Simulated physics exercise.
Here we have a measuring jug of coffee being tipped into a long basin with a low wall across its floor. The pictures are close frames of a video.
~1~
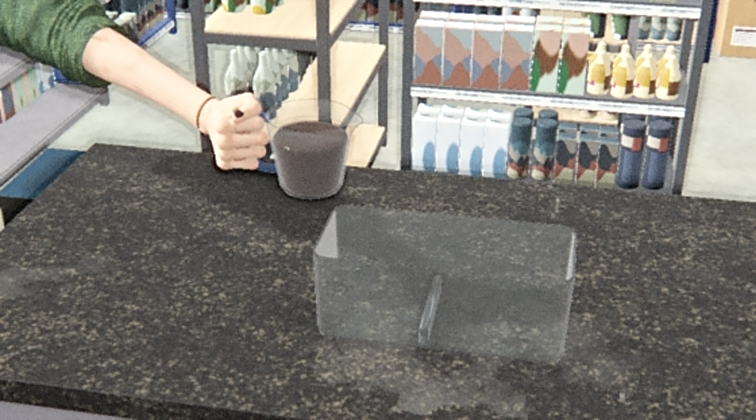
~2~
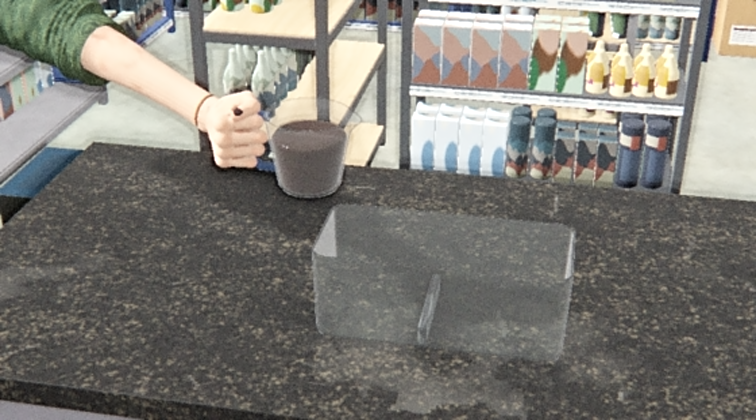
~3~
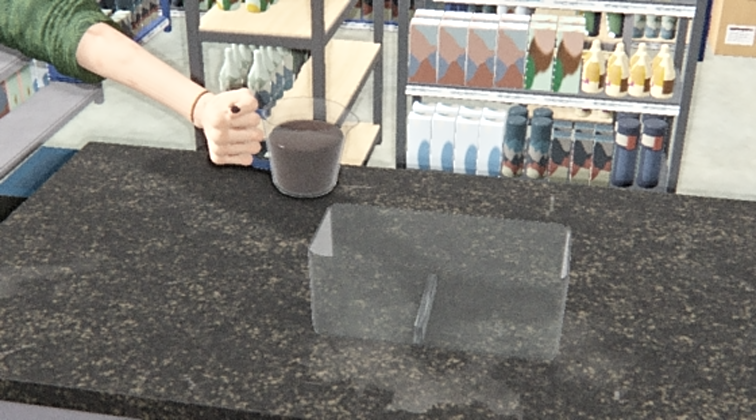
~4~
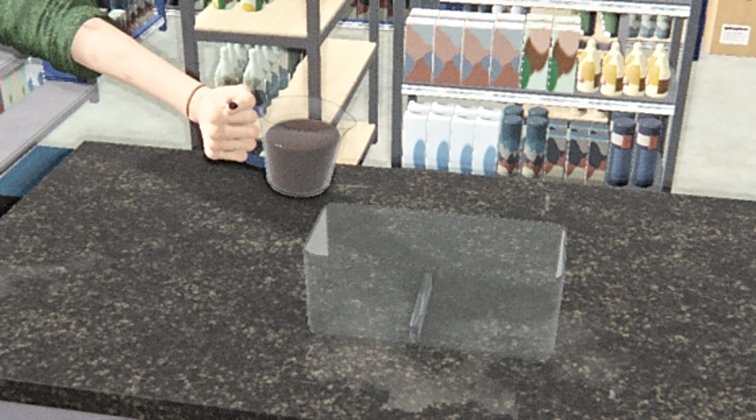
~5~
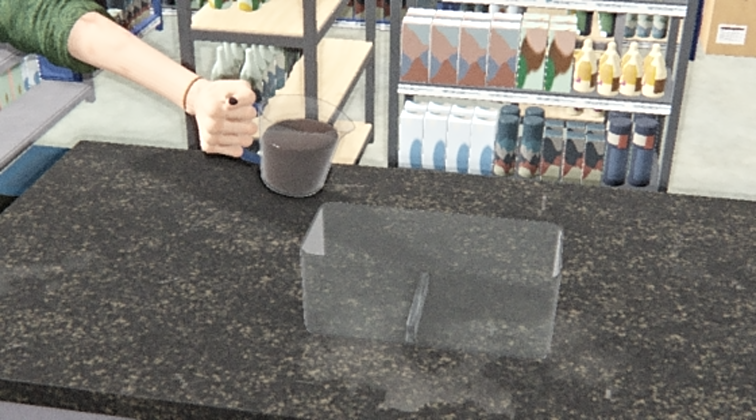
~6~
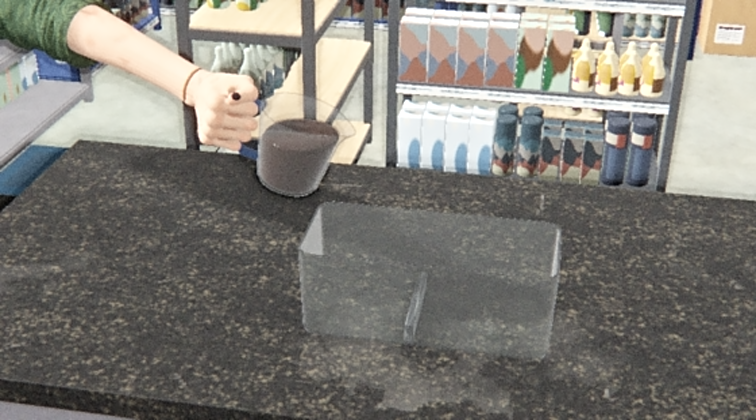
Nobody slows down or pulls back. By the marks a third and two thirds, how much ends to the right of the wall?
In the end less than a third is right of the wall.
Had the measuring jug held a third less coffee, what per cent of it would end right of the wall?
It comes to 10 per cent or so.
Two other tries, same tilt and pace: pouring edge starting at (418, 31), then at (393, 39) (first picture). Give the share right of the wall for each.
Roughly 85 per cent, and 75 per cent.
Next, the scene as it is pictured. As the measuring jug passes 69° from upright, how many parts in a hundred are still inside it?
Some 70 per cent.
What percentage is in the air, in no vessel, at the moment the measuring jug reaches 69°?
It comes to 20 per cent or so.
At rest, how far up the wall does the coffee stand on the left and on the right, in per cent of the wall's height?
Left about 70, right about 10.
A moment on, the measuring jug is tipped part way and 71 per cent is still to pour, 11 is left of the wall and 0 right of it.
Next, the measuring jug is tipped right over and 9 per cent is still to pour, 79 is left of the wall and 3 right of it.
Then the measuring jug is tipped right over and 0 per cent is still to pour, 88 is left of the wall and 10 right of it.
Later the measuring jug is tipped right over and 0 per cent is still to pour, 88 is left of the wall and 10 right of it.
Finally, 88 per cent lies left of the wall, 10 right of it and 1 outside.
